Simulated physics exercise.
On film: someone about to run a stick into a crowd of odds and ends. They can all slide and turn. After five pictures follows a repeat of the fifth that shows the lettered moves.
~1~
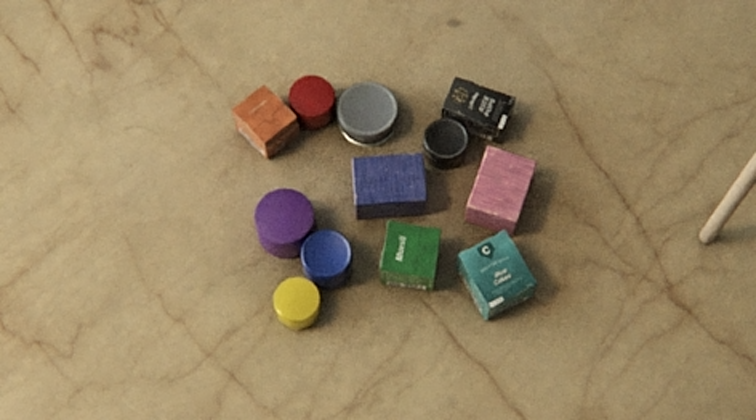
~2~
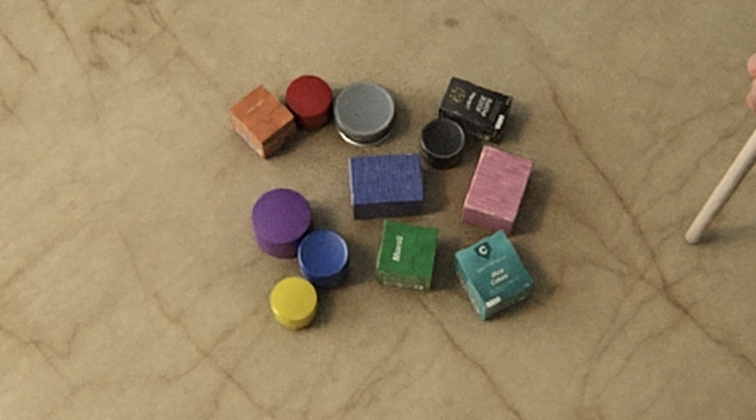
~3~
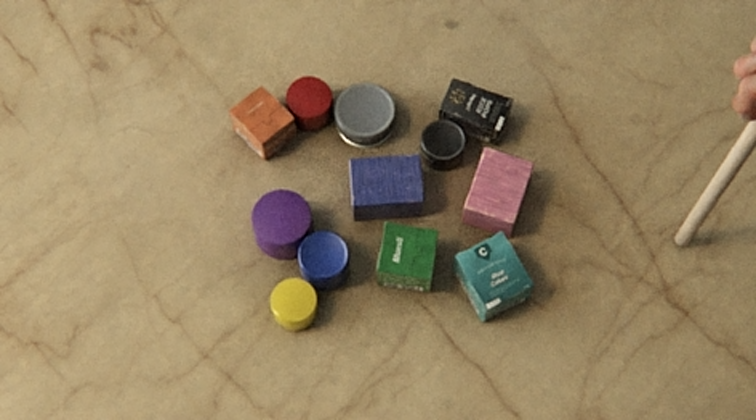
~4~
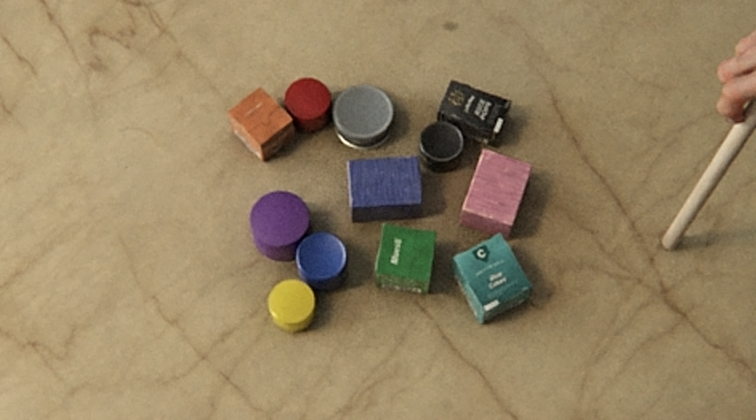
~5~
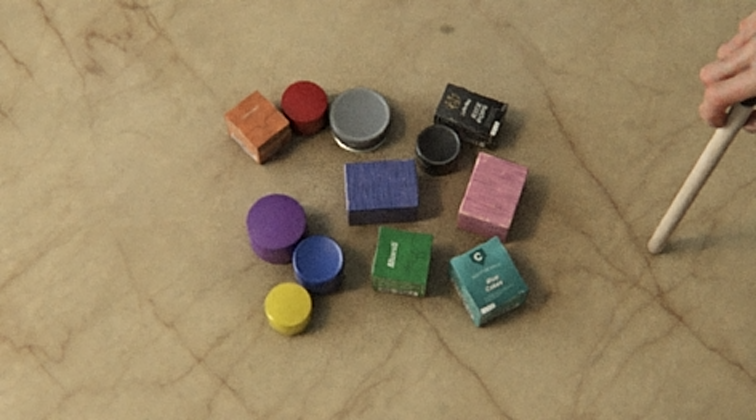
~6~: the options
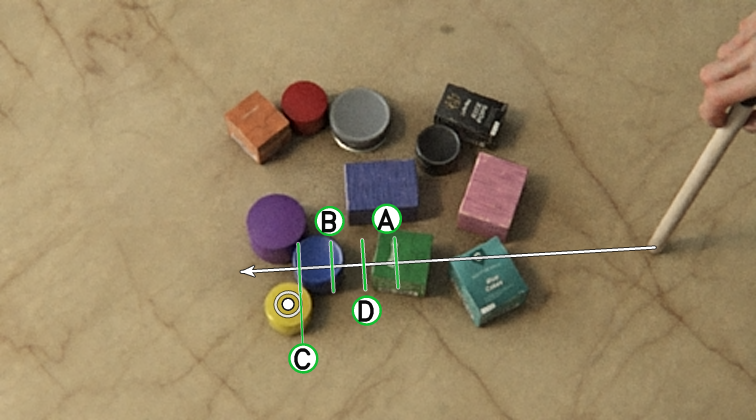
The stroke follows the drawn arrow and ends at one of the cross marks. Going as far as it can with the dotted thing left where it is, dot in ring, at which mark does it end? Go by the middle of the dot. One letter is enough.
A is the last safe stop.
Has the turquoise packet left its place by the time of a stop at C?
Yes.
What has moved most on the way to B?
The green packet has gone farthest.
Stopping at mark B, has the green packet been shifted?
Yes.
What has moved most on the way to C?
The green packet.
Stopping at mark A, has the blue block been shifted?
No.
On the marked copy, A at (396, 263); B at (332, 266); C at (299, 268); D at (364, 265); the arrow from (655, 248) to (242, 272); the white dot at (288, 304).
Taking A. A third of the way, foot of the stick (563, 254).
Two thirds of the way, foot of the stick (469, 259); turquoise packet (470, 289).
When it is over, foot of the stick (396, 263); green packet (363, 270); turquoise packet (463, 293); the dot is still in its ring.
As for the rest, B shifts the dotted thing to (266, 329); C shifts the dotted thing to (251, 339); D shifts the dotted thing to (272, 323).
